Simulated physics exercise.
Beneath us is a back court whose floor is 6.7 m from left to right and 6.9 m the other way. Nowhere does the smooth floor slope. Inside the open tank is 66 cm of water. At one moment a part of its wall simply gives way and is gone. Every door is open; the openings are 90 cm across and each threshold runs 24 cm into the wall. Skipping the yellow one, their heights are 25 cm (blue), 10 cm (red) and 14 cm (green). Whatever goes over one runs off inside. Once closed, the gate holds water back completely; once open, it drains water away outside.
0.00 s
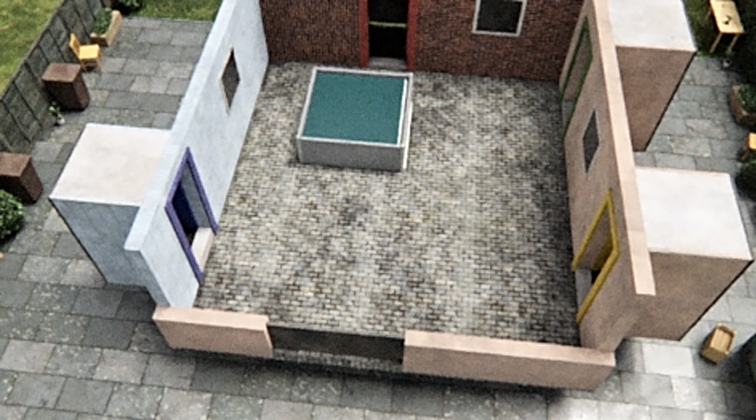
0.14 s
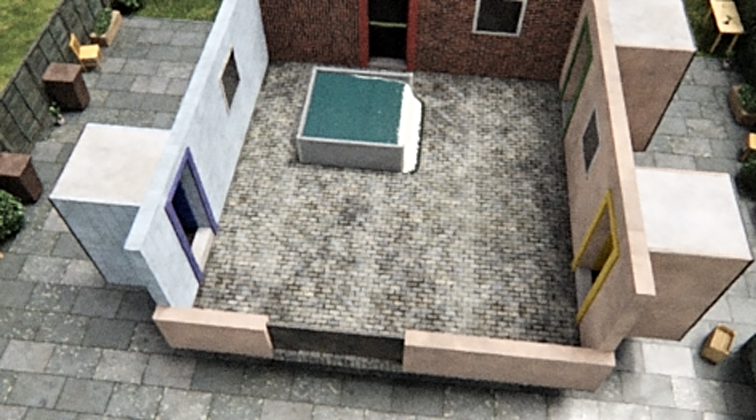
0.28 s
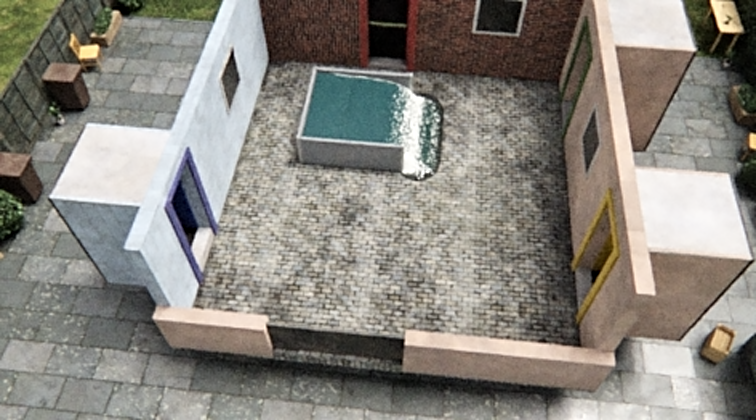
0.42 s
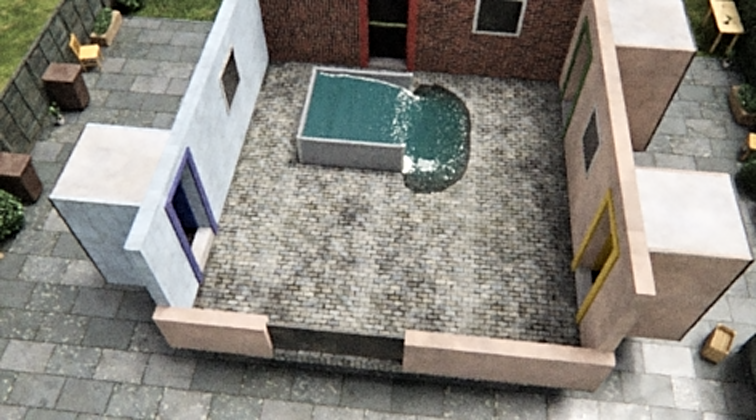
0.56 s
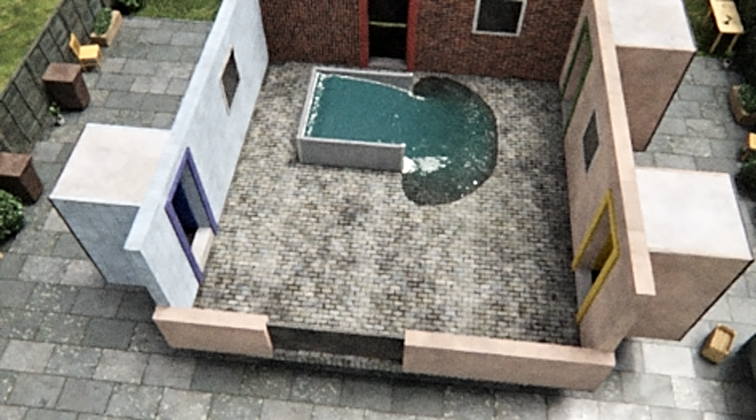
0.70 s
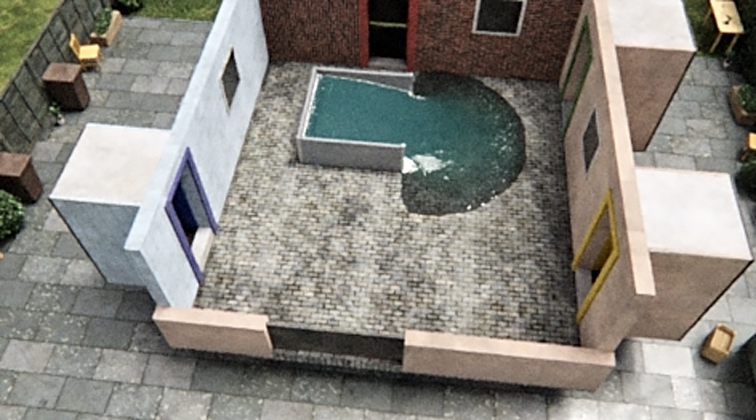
Walled back court with water pouring from the open right side of a raised tank and spreading in a rounded pool across the paving.
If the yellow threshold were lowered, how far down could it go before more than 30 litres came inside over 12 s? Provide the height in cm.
Down to about 6.5 cm.
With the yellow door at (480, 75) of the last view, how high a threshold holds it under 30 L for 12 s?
About 10.5 cm.
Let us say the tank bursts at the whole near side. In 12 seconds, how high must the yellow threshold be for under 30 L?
Some 10.0 cm.
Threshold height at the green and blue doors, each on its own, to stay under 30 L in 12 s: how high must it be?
Some 25 cm for green, some 6.0 cm for blue.
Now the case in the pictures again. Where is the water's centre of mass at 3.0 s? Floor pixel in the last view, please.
Centre of the water: Approx. (482, 153) px.
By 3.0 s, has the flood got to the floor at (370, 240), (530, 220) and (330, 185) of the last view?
Listed order - unwetted, soaked through, unwetted.
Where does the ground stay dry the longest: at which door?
That would be the blue door.
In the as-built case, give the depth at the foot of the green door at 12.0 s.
About 3.5 centimetres.
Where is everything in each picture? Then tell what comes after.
The first frame shows still water, 66 cm deep, in the open tank at (357, 108); the yellow door at (592, 264) is dry.
In the second frame, the gap is at (405, 127), the front 0.3 m out at (414, 169); the back of the open tank holds 66 cm.
In the third frame, water pours out at (405, 128) and has run 0.7 m, to (435, 168); about 12 cm deep outside, 66 cm at the back.
In the fourth frame, the front is at (465, 162), 1.3 m from the gap at (405, 129); 3.1 m2 of floor is wet, 65 cm left at the back.
In the fifth frame, water pours out at (405, 129) and has run 1.9 m, to (494, 144); about 8 cm deep outside, 59 cm at the back.
In the sixth frame, the gap is at (405, 129), the front 2.4 m out at (521, 162); the back of the open tank holds 55 cm; 2.5 m in a straight line remain to the yellow door at (592, 264).
After 1.4 s water covers 30 % of the floor, deepest (34 cm) near (564, 154); it has not reached the yellow door.
After 3.0 s water covers 40 % of the floor, deepest (28 cm) near (562, 129); 12 cm at the yellow door, 0 litres in over its 17 cm threshold.
After 12.0 s water covers 100 % of the floor, deepest (12 cm) near (254, 110); 5 cm at the yellow door, 0 litres in over its 17 cm threshold.
At the yellow door as built, the water arrived by 2.1 s and peaked near 13 cm at 2.8 s.
Run again over the same 12 s with other heights there, 37 litres in over 6 cm, 23 litres over 7 cm. The limit of 30 litres is kept from about 6.5 cm up.
